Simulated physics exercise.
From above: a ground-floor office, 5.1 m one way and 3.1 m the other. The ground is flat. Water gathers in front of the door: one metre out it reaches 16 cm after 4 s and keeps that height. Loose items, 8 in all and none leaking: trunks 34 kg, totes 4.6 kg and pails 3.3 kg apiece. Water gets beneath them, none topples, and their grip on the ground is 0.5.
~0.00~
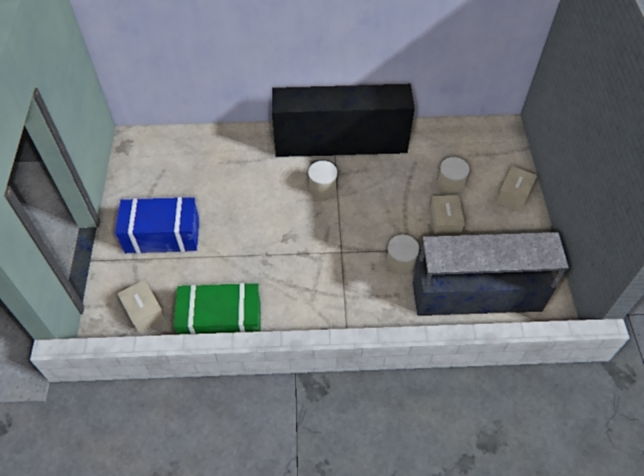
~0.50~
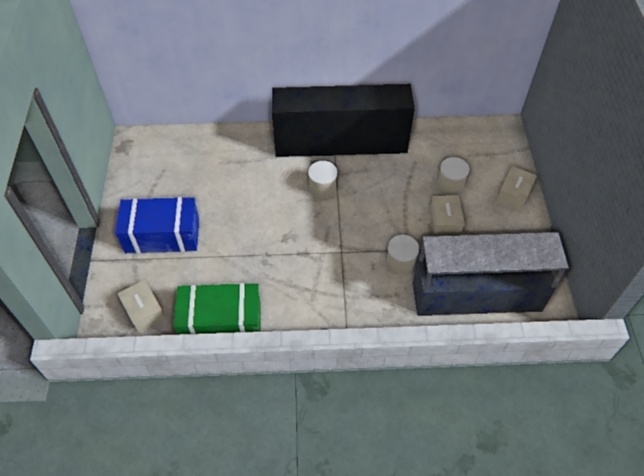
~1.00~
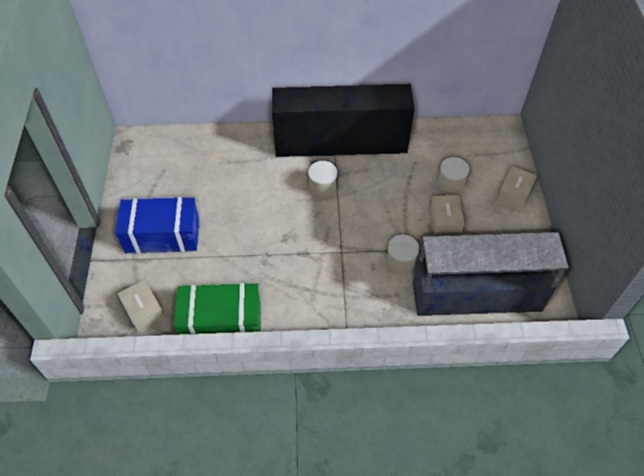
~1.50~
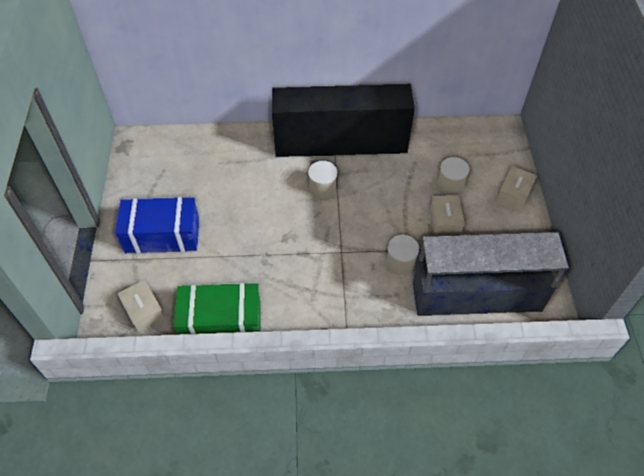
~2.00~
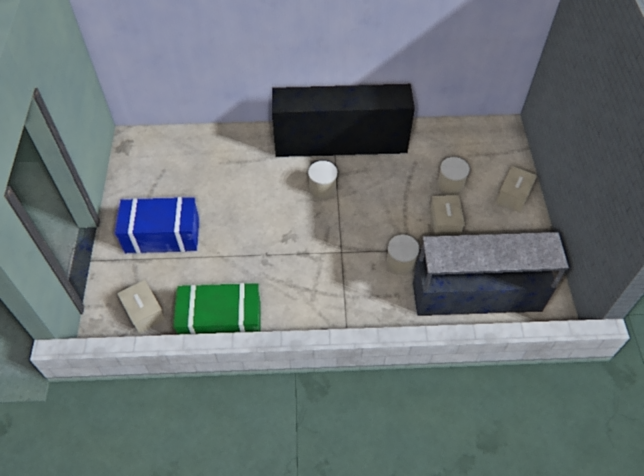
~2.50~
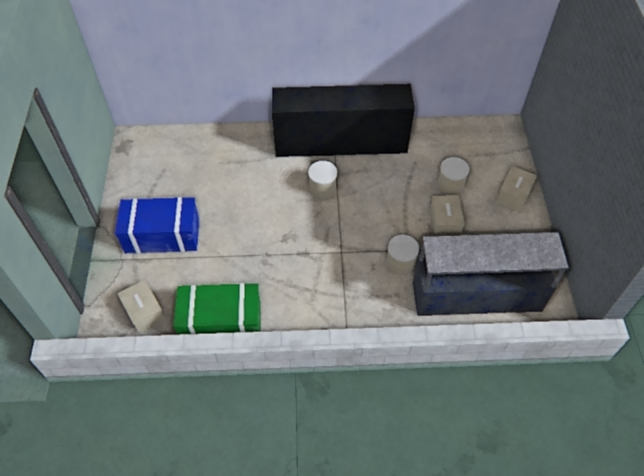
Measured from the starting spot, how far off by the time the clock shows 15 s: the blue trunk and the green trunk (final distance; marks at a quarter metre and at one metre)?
The blue trunk stays put; the green trunk stays put.
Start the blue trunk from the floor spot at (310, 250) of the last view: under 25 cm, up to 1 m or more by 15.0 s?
It holds its place.
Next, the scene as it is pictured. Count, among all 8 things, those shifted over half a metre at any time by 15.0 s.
I count 4.
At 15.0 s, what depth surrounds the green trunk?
Roughly 7 cm.
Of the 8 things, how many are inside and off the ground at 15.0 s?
At that moment 6.
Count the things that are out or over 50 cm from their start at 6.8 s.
By then 0.
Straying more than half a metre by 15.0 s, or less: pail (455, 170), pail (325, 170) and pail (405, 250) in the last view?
In that order: More, under, over.
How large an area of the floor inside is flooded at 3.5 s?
Some 1.5 m2.
After 3.5 s the blue trunk is near (155, 215), 0.0 m from its start, aground; the green trunk is near (217, 304), 0.0 m from its start, aground; 0 afloat.
After 6.8 s the blue trunk is near (155, 215), 0.0 m from its start, aground; the green trunk is near (217, 304), 0.0 m from its start, aground; 1 afloat.
After 11.0 s the blue trunk is near (155, 215), 0.0 m from its start, aground; the green trunk is near (217, 305), 0.0 m from its start, aground; 5 afloat.
After 15.0 s the blue trunk is near (155, 215), 0.0 m from its start, aground; the green trunk is near (217, 305), 0.0 m from its start, aground; 6 afloat.
